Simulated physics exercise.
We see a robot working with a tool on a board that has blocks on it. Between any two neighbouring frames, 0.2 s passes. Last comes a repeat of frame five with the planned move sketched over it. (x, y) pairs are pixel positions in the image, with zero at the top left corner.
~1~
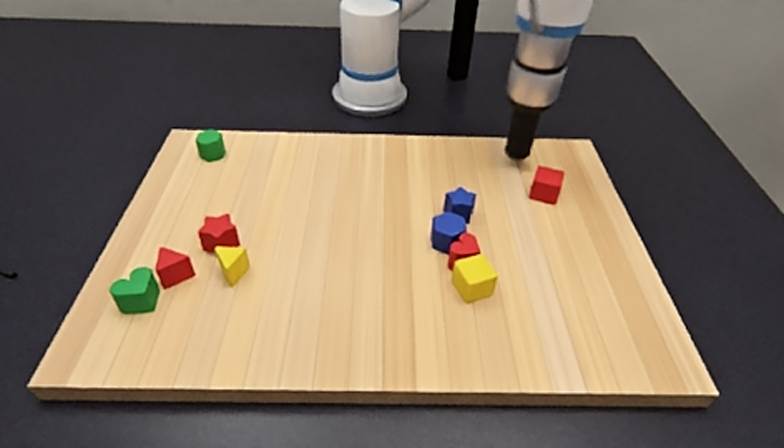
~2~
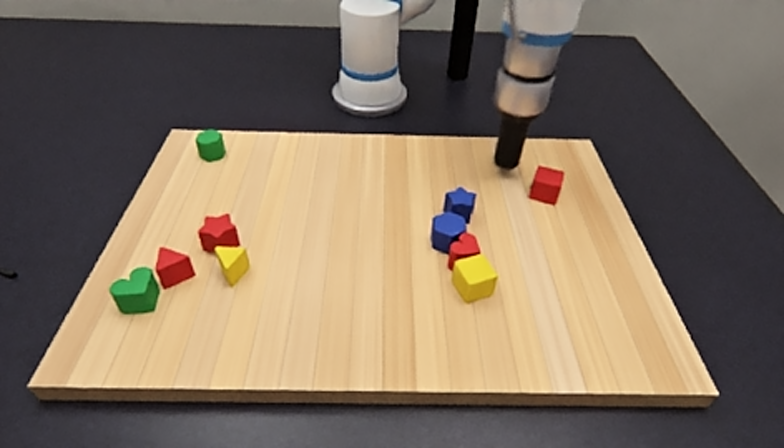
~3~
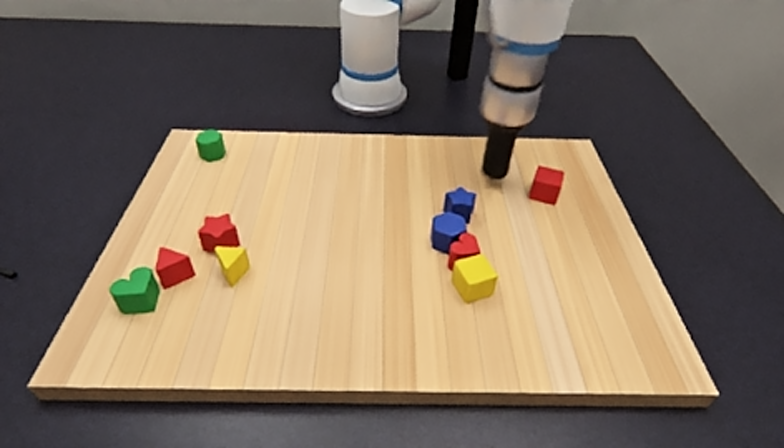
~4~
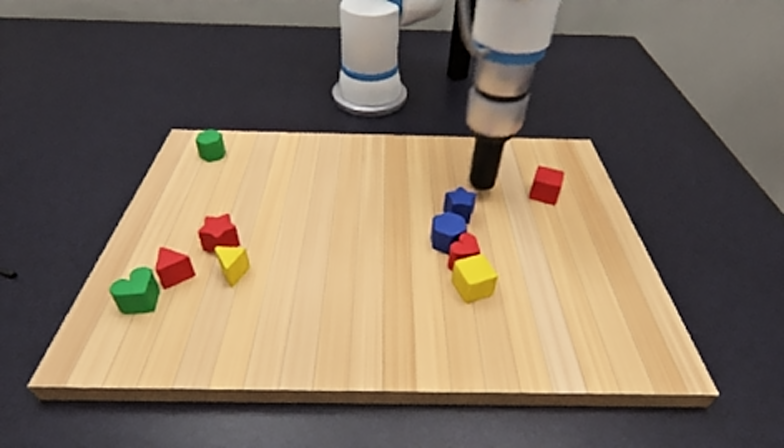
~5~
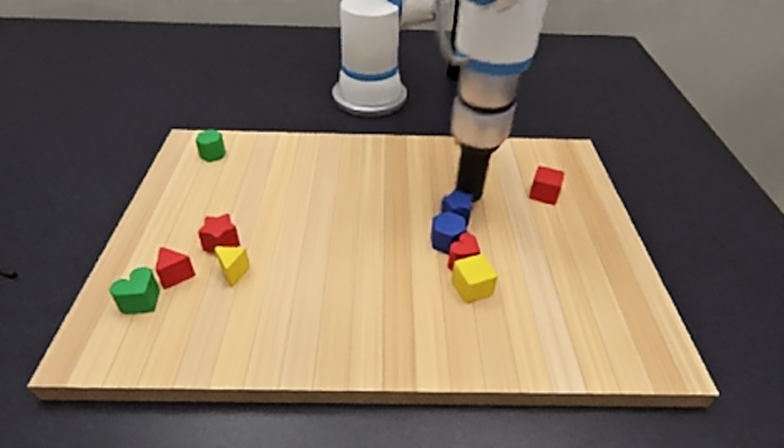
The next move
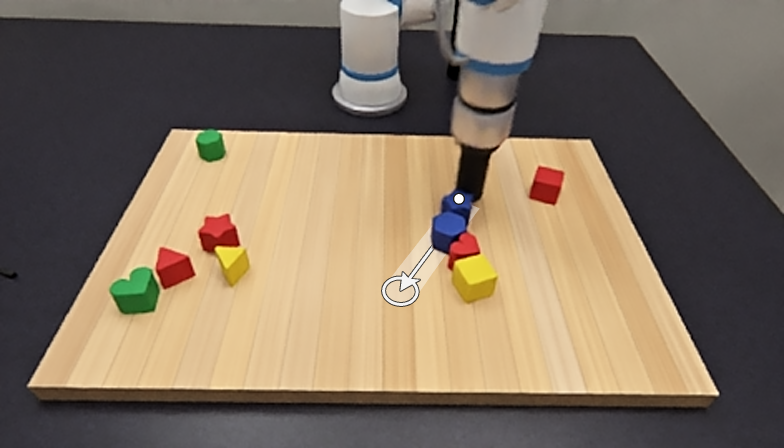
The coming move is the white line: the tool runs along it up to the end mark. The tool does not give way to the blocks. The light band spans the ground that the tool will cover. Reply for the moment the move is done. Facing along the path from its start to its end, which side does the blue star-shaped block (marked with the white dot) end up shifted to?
My answer: Right.
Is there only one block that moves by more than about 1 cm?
My answer is no.
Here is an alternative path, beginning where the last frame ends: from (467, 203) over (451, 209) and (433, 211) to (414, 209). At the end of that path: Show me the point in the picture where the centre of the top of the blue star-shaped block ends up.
About (427, 209).
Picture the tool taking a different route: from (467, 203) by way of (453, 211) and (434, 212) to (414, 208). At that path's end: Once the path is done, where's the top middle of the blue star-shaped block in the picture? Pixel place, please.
In the picture, that point is around (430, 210).
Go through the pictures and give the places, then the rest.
Tool tip at (517, 153); block tops, blue hexagon at (450, 223); blue star-shaped block at (462, 196); red heart-shaped block at (466, 244); yellow square piece at (476, 268), in the first frame.
Tool at (506, 163); blocks unchanged, in the second frame.
Tool at (494, 172); blocks unchanged, in the third frame.
Tool at (482, 183); blocks unchanged, in the fourth frame.
Tool at (468, 194); blue hexagon at (450, 223); blue star-shaped block at (459, 199); red heart-shaped block at (466, 244); yellow square piece at (476, 268), in the fifth frame.
Path on the board, from (467, 203) to (400, 291); the dot is on the blue star-shaped block.
The first path, step by step. One third of the way, tool at (448, 220); blue hexagon at (432, 243), turned 75° anticlockwise; blue star-shaped block at (427, 219), turned 30° clockwise; red heart-shaped block at (466, 246), turned 20° anticlockwise.
Two thirds of the way, tool at (425, 249); blue hexagon at (420, 263); blue star-shaped block at (399, 231), turned 80° clockwise; red heart-shaped block at (466, 246), turned 20° anticlockwise.
At the end, tool at (401, 282); blue hexagon at (406, 301), turned 165° anticlockwise; blue star-shaped block at (397, 233), turned 100° clockwise; red heart-shaped block at (466, 246), turned 20° anticlockwise; yellow square piece in place.
